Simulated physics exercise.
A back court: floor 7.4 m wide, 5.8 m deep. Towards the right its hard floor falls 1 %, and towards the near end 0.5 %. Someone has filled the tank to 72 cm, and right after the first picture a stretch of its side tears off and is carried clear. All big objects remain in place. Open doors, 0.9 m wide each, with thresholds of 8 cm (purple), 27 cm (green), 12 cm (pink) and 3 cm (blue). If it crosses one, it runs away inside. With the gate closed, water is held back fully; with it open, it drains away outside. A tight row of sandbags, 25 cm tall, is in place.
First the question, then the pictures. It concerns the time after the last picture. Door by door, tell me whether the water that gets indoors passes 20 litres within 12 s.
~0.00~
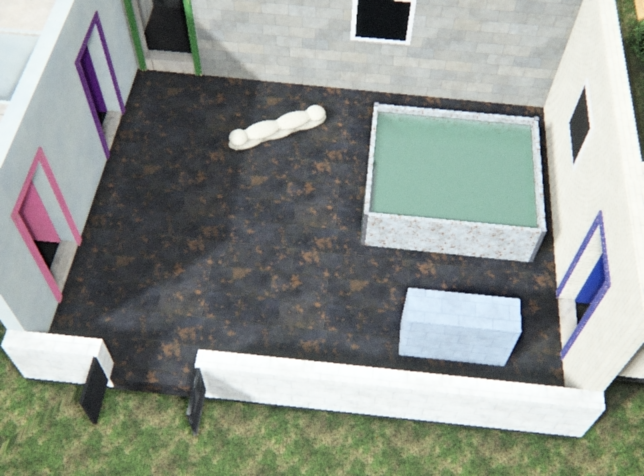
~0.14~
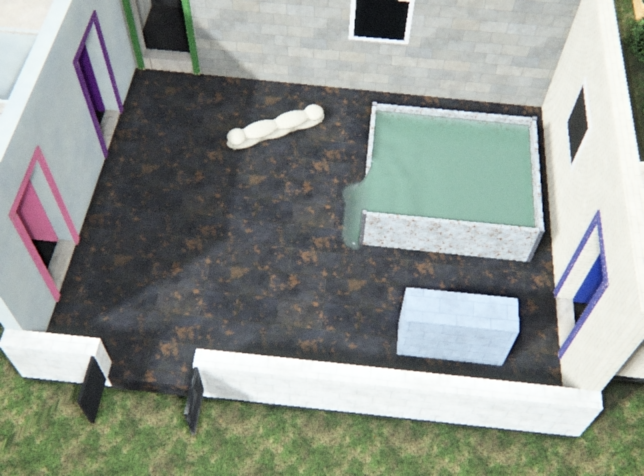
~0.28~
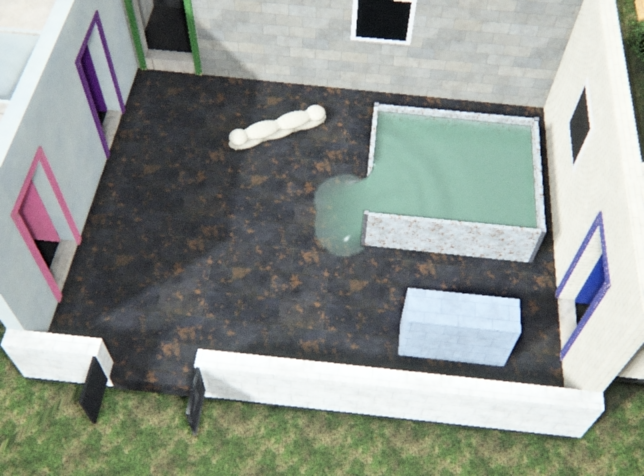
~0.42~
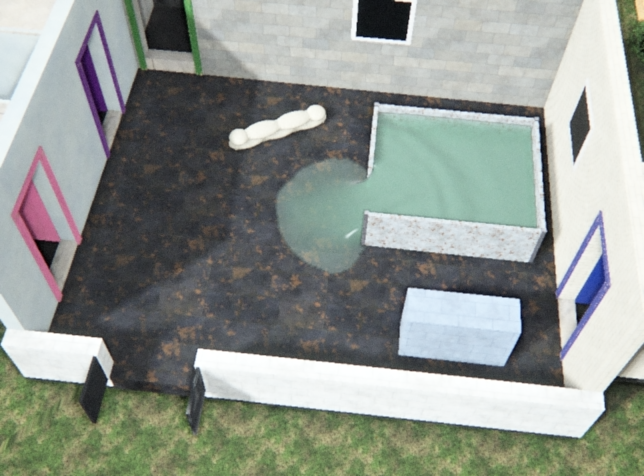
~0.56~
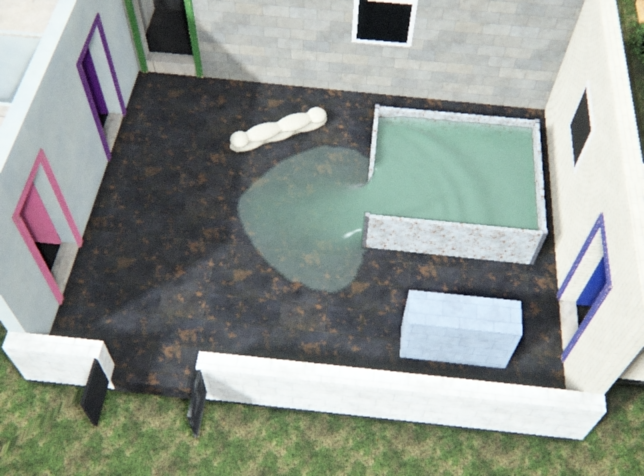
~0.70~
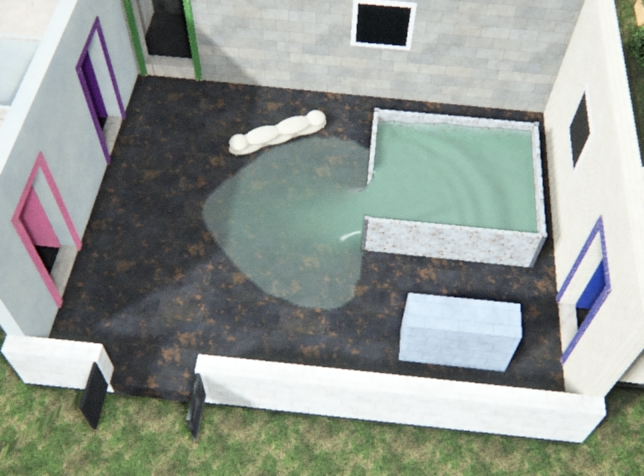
My prediction: The purple door is going to break the limit. The green door is going to hold within the limit. The pink door is going to break the limit. The blue door is going to hold within the limit.
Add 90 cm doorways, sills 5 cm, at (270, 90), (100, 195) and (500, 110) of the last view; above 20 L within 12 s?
Taking them in order, the first gets too little, the second enough and the third too little.
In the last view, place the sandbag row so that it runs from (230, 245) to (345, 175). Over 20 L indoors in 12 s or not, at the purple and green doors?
Checking the limit, purple is fine, green is fine.
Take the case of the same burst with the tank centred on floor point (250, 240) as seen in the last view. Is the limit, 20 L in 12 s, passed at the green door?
Lab note: Green door limit not exceeded.
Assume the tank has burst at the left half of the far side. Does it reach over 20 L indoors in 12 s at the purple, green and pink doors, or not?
At purple the amount is higher than the mark, at green it is beneath the mark, and at pink it is beneath the mark.
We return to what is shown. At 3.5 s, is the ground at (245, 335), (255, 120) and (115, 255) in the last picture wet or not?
Point 1: Reached; point 2: Unreached; point 3: Reached.
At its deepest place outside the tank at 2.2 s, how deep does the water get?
About 36 cm at most.
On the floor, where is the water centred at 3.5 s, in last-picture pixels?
At about (324, 217).
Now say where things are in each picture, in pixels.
In the first picture, still water, 72 cm deep, in the tank at (454, 168).
In the second picture, water pours out at (367, 205) and has run 0.6 m, to (350, 243); typically 10 cm deep outside, 72 cm at the tank's back.
In the third picture, the front is at (332, 248), 0.9 m from the gap at (368, 207); 1.0 m2 of floor is under water; 72 cm left at the back of the tank.
In the fourth picture, the front is at (283, 196), 1.4 m from the gap at (369, 207); 2.2 m2 of floor is under water; 72 cm left at the back of the tank.
In the fifth picture, water pours out at (370, 209) and has run 2.0 m, to (243, 212); typically 6 cm deep outside, 72 cm at the tank's back.
In the sixth picture, water pours out at (369, 212) and has run 2.6 m, to (209, 215); typically 5 cm deep outside, 72 cm at the tank's back.
After 1.4 s water covers 35 % of the floor and is deepest (42 cm) near (362, 225); purple door not reached, green door not reached, pink door not reached, blue door not reached.
After 2.2 s water covers 50 % of the floor and is deepest (36 cm) near (361, 234); purple door 19 cm at the sill, 15 L in, green door not reached, pink door 21 cm at the sill, 7 L in, blue door not reached.
After 3.5 s water covers 60 % of the floor and is deepest (27 cm) near (42, 359); purple door 17 cm at the sill, 83 L in, green door 13 cm at the sill, 0 L in, pink door 22 cm at the sill, 50 L in, blue door not reached.
After 7.0 s water covers 80 % of the floor and is deepest (16 cm) near (42, 359); purple door 11 cm at the sill, 127 L in, green door 13 cm at the sill, 0 L in, pink door 13 cm at the sill, 88 L in, blue door not reached.
After 12.0 s water covers 95 % of the floor and is deepest (15 cm) near (555, 254); purple door 6 cm at the sill, 136 L in, green door 8 cm at the sill, 0 L in, pink door 6 cm at the sill, 89 L in, blue door 7 cm at the sill, 7 L in.
